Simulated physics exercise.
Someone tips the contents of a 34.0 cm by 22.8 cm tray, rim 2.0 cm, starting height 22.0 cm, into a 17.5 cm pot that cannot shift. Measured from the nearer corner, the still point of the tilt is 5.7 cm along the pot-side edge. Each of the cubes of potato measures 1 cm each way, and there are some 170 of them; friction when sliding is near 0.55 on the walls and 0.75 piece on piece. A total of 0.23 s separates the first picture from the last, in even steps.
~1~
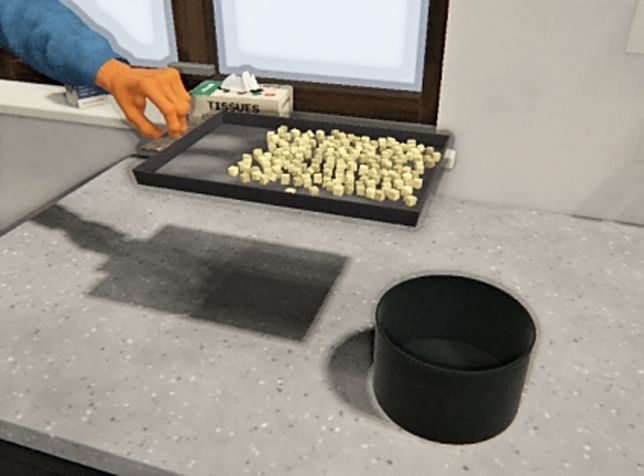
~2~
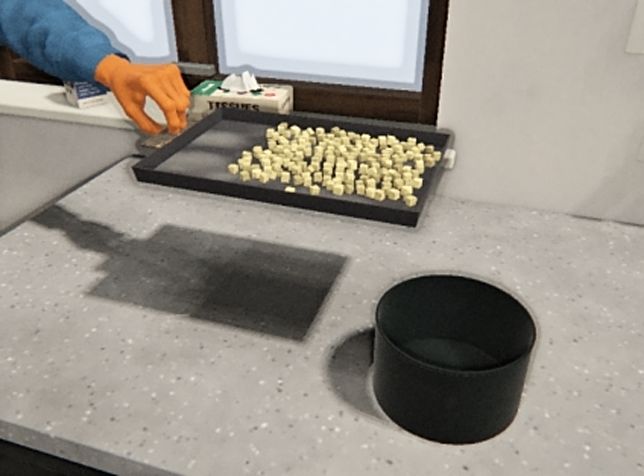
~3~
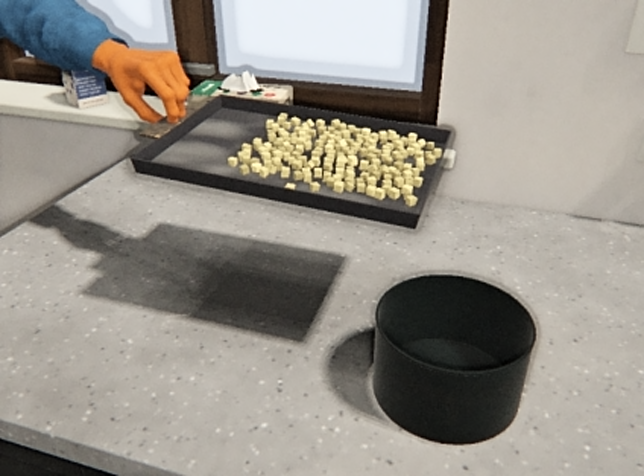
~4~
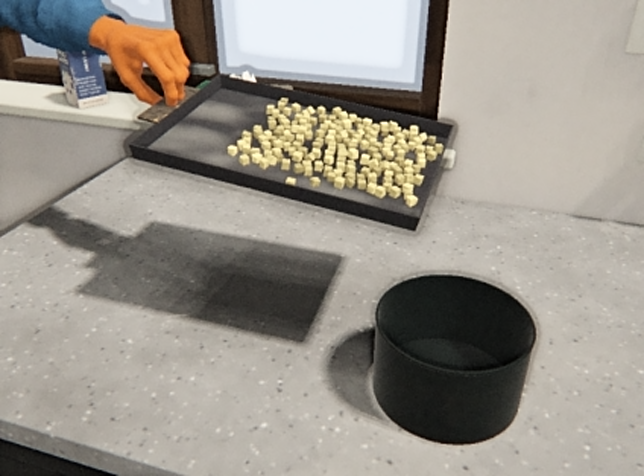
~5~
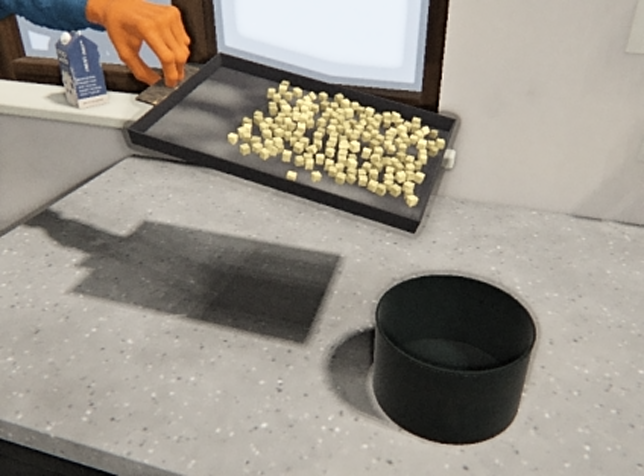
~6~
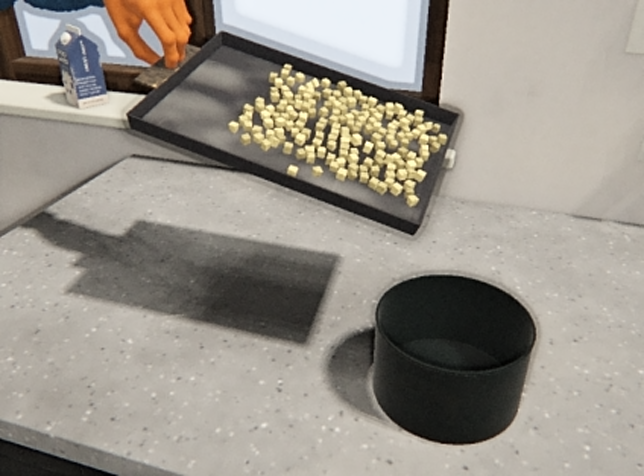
A dark tray of small pale-yellow potato cubes tilts above a speckled grey counter by a window, seen from slightly above by a still camera. An orange hand in a blue sleeve is at its far left corner, with a tissue box behind and a round black pot at front right. The hand rises, lifting the tray's left side increasingly steeply and uncovering a blue-and-white carton, while the cubes stay clustered toward the right.
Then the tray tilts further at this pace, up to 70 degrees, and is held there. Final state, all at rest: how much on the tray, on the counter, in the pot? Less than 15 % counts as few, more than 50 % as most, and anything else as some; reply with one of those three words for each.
Here it is: Left on the tray: Some, counter: Few, pot: Most.
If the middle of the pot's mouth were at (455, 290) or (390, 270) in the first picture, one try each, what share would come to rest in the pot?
Some 35 and 0 per cent.
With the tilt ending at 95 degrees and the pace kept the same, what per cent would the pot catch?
That would give about 90 per cent.
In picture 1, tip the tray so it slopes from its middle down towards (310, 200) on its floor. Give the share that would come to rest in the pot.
The share would be about 30 percent.
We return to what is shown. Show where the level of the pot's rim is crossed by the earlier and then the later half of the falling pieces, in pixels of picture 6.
Near (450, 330) at first, near (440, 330) afterwards.
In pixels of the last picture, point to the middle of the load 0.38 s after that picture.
Approximately (403, 152) in the last view.
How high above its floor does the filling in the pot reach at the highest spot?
About 2.5 cm.
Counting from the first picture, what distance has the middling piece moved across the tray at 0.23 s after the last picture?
1 cm.
Then, 0.23 s after the last picture, tilt 45 degrees; the tray holds 100 %, the pot 0 %.
Then, 0.38 s after the last picture, tilt 62 degrees; the tray holds 100 %, the pot 0 %.
Then, 0.66 s after the last picture, tilt 70 degrees; the tray holds 45 %, the pot 45 %.
In the end, tray 35 %, counter 0 %, pot 65 %.
